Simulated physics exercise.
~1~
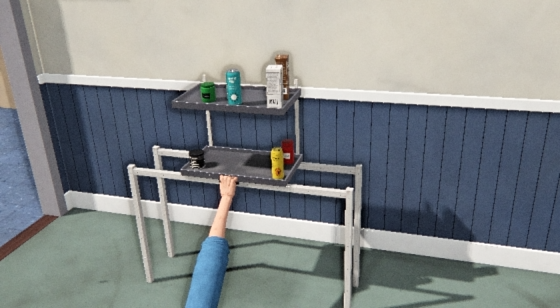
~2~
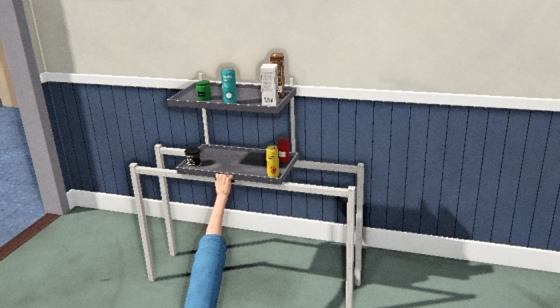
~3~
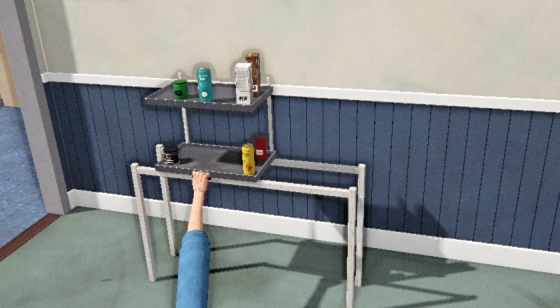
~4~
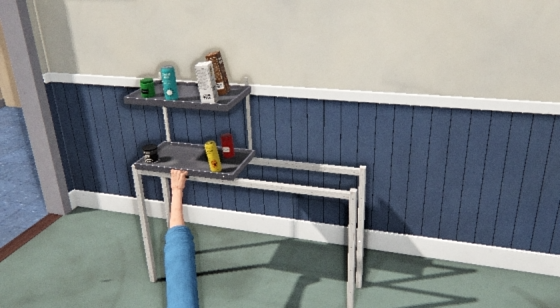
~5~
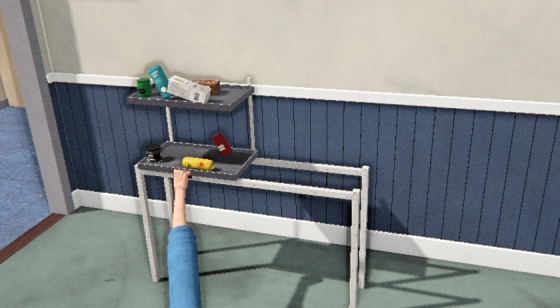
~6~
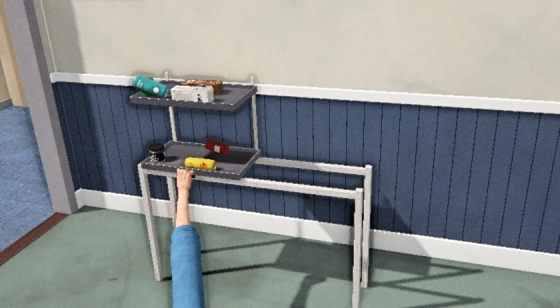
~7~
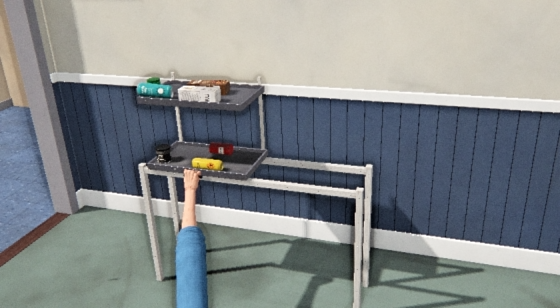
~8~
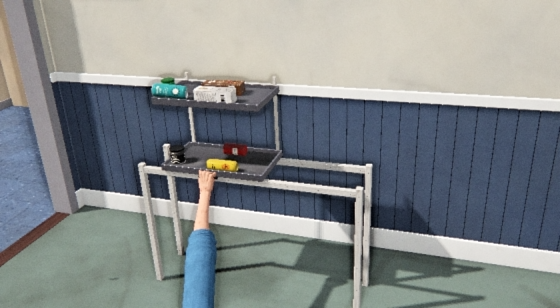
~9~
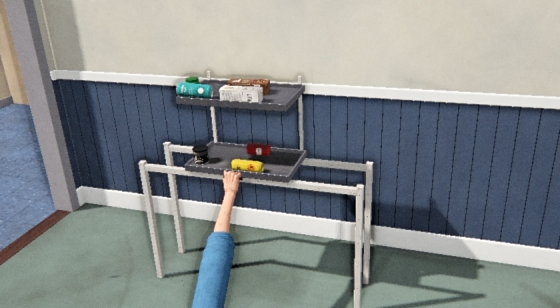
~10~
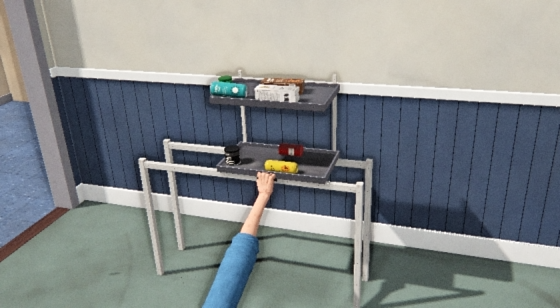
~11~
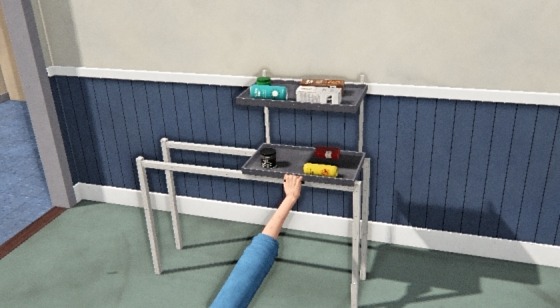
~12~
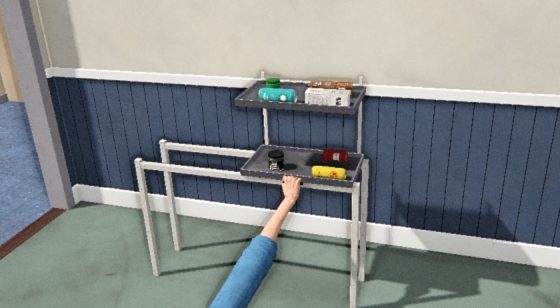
In a room with blue wall panelling, a hand slid a two-level tray of cans, jars and cartons left along a rail frame until most of them toppled, then pushed it back to the right end, where five still lay on their sides.
